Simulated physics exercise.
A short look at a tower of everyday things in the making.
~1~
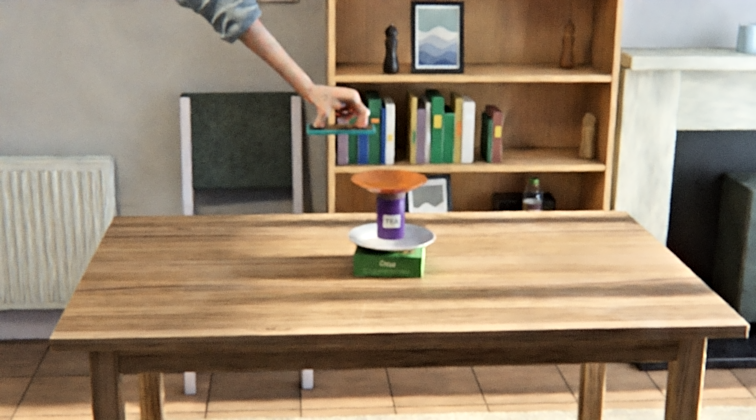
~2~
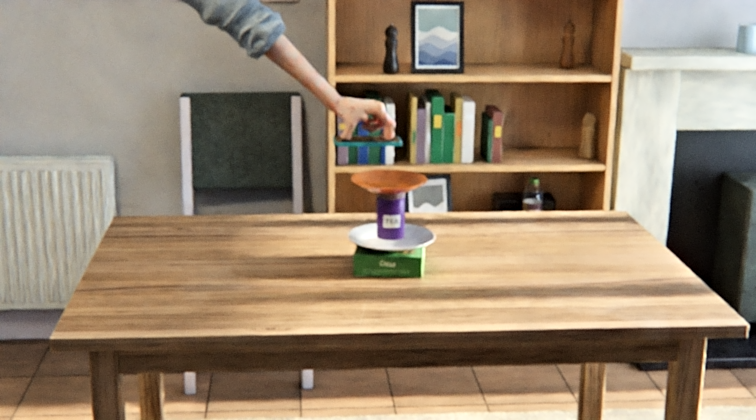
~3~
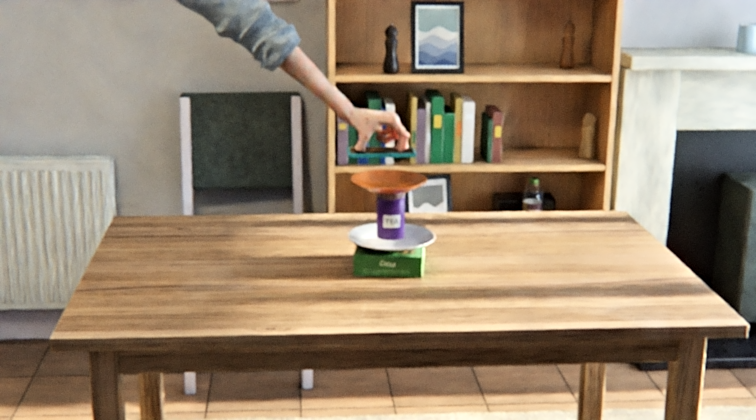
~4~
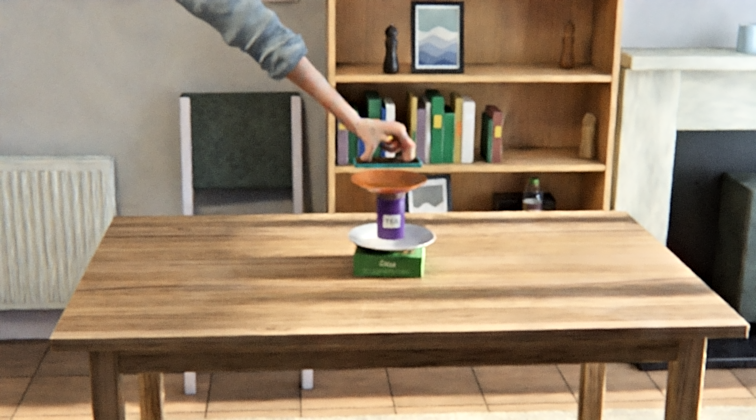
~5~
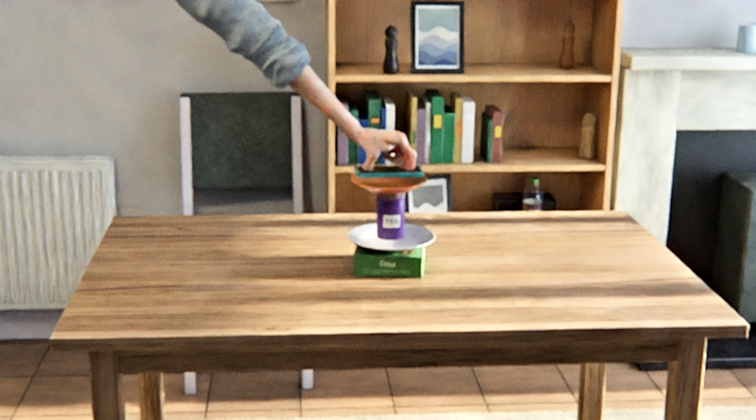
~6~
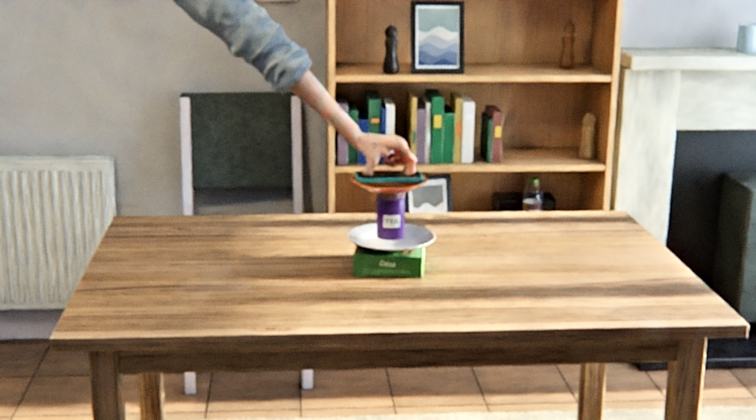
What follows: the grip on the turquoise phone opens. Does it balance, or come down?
As it turns out, it keeps its balance.
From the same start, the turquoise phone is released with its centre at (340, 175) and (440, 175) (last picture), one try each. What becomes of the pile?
First, it gives way; second, it comes apart.
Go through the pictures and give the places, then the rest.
Coming down; turquoise phone (341, 129); purple jar (391, 213), in the first frame.
Coming down; turquoise phone (367, 141); green packet (390, 256), in the second frame.
Coming down; turquoise phone (381, 152); purple jar (391, 213), in the third frame.
Coming down; turquoise phone (387, 162); green packet (390, 256), in the fourth frame.
Coming down; turquoise phone (389, 171); purple jar (391, 213), in the fifth frame.
Set down, still held; turquoise phone (389, 176); green packet (390, 256), in the sixth frame.
Then, 0.20 s later than the last frame, all is still.
Then, 0.70 s later than the last frame, turquoise phone resting near (389, 177).
When it is over, all 5 as before. End places, in pixels of the last picture, turquoise phone near (389, 177). The pile stays up.
